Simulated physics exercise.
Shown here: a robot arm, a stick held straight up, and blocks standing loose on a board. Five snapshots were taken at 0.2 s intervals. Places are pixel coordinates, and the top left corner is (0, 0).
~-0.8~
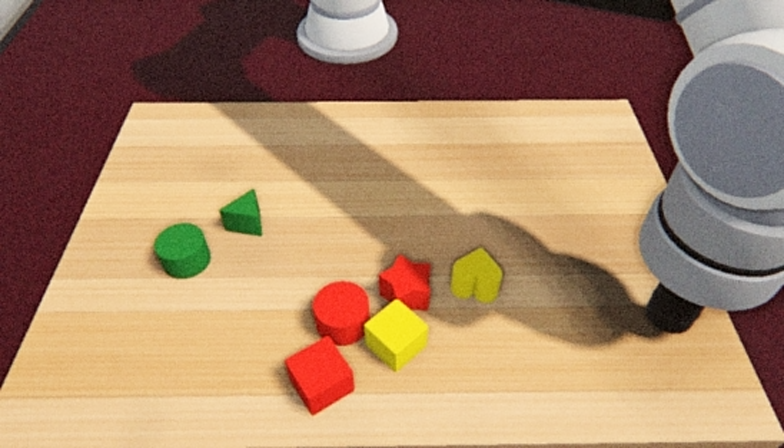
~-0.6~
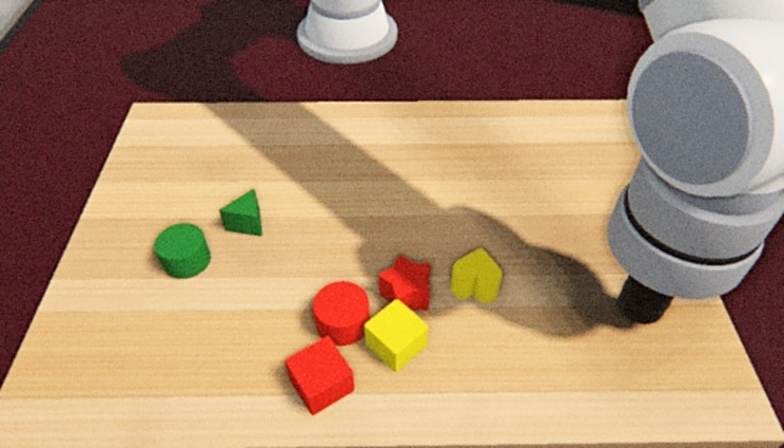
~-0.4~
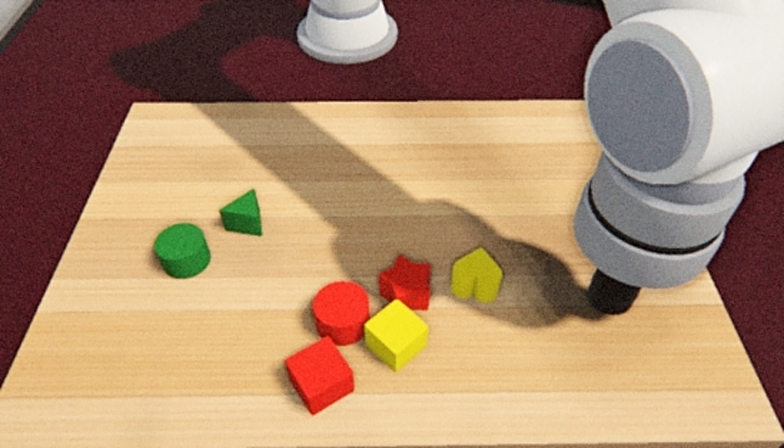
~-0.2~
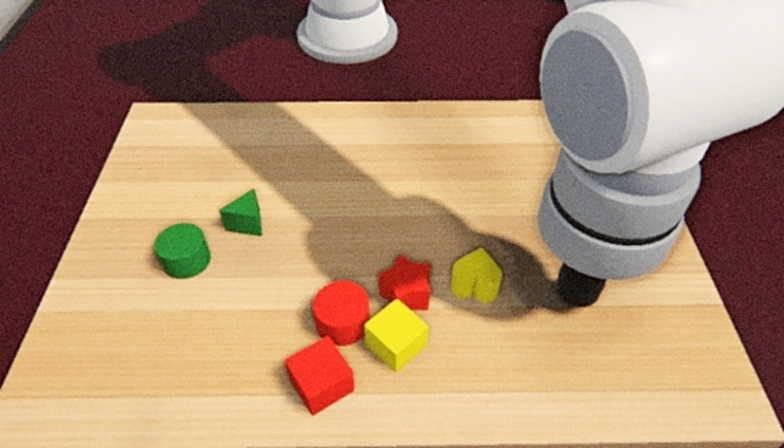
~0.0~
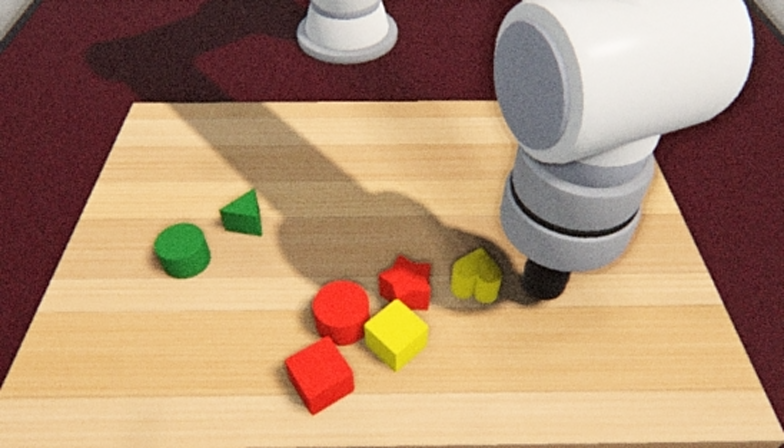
The video shows a robot arm moving a short black stick steadily leftward over a wooden board, nearing a yellow heart block, while the red, yellow and green blocks all stay still and its shadow shifts left across them.
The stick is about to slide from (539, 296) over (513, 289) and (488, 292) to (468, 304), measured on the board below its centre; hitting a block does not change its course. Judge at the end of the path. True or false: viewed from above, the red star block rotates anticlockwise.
Verdict: True.
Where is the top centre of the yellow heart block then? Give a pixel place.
Roughly at (436, 267).
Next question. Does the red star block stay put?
Going by the path, no.
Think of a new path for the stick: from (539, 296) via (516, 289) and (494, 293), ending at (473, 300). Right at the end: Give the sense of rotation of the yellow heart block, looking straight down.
If we look at it from overhead, the yellow heart block pivots clockwise.
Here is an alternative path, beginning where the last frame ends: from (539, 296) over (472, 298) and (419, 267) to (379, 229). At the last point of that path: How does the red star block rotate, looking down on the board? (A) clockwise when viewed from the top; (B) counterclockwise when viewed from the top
B
What follows on the original path. Halfway along, stick (502, 277); yellow heart block (460, 264).
At the end, stick (470, 293); yellow four-sided block unmoved; red star block (396, 273), turned 20° anticlockwise; yellow heart block (436, 267), turned 60° clockwise.
